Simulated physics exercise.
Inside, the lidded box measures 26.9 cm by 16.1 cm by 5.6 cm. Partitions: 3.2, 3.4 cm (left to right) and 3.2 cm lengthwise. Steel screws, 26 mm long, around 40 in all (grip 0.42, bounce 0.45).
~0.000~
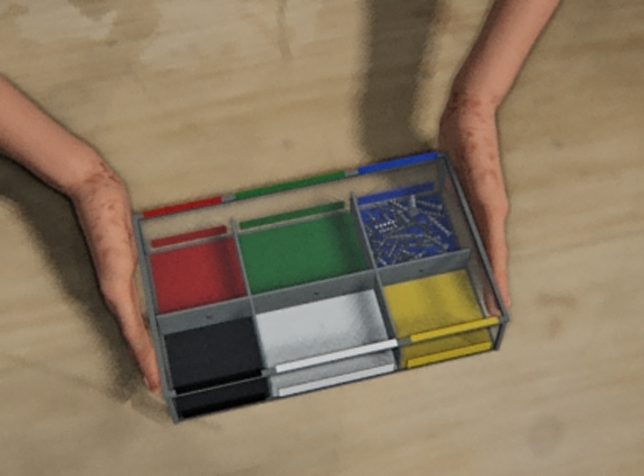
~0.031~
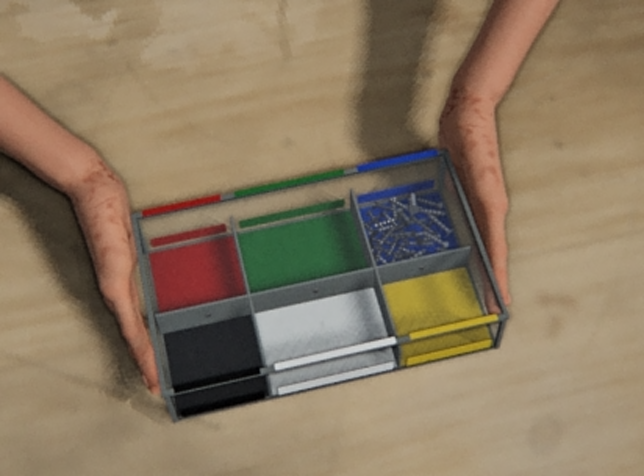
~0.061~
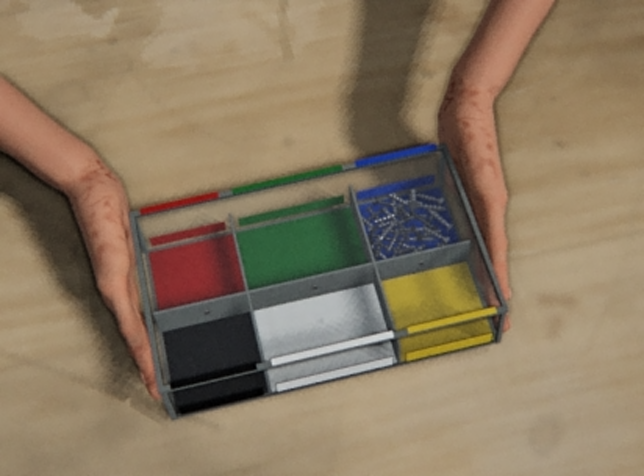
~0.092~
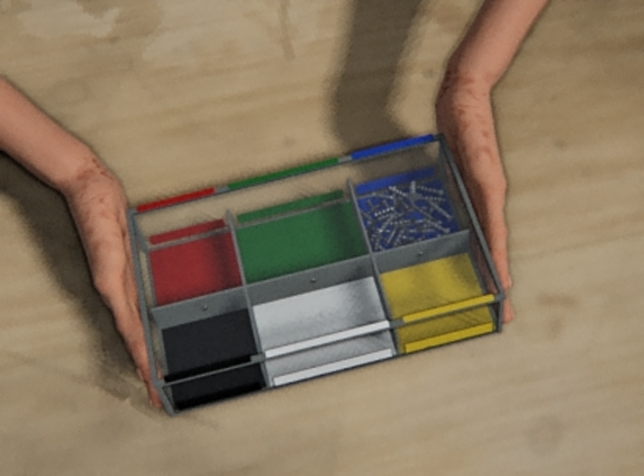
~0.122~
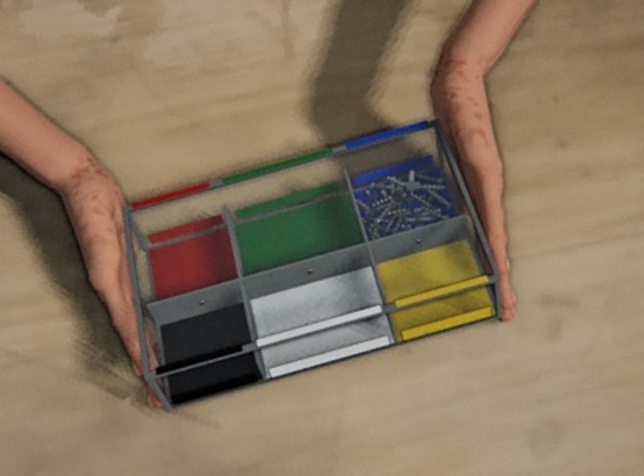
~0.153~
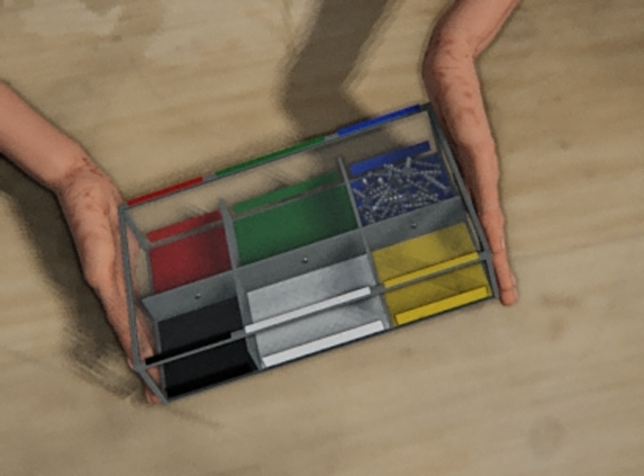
In the video, two hands hold a clear-sided box with red, green, blue, black, white and yellow compartments above a wooden surface, then gradually tilt it slightly while the screws stay in the blue compartment.
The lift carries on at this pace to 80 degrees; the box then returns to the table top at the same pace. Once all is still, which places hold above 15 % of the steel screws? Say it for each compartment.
Red: No, blue: Yes, green: Yes, yellow: No, white: No, black: No.
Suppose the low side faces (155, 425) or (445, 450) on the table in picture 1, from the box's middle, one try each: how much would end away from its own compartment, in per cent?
Some 80 and 40 per cent.
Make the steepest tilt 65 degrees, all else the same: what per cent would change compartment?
About 25 per cent.
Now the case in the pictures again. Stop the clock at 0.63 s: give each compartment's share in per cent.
Red 0, blue 95, green 5, yellow 0, white 0, black 0.
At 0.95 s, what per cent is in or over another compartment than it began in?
Some 45 per cent.
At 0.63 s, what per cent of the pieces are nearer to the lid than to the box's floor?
Some 50 per cent.
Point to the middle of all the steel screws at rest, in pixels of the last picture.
Near (363, 217).
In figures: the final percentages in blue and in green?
Blue 55, green 45.
Then, at 0.63 s, tilt 80 degrees; blue 95 %, green 5 %.
Then, at 0.95 s, tilt 33 degrees; blue 55 %, green 45 %.
Then, at 1.36 s, tilt 0 degrees; blue 55 %, green 45 %.
In the end, at 1.7 s, red 0 %, blue 55 %, green 45 %, yellow 0 %, white 0 %, black 0 %.
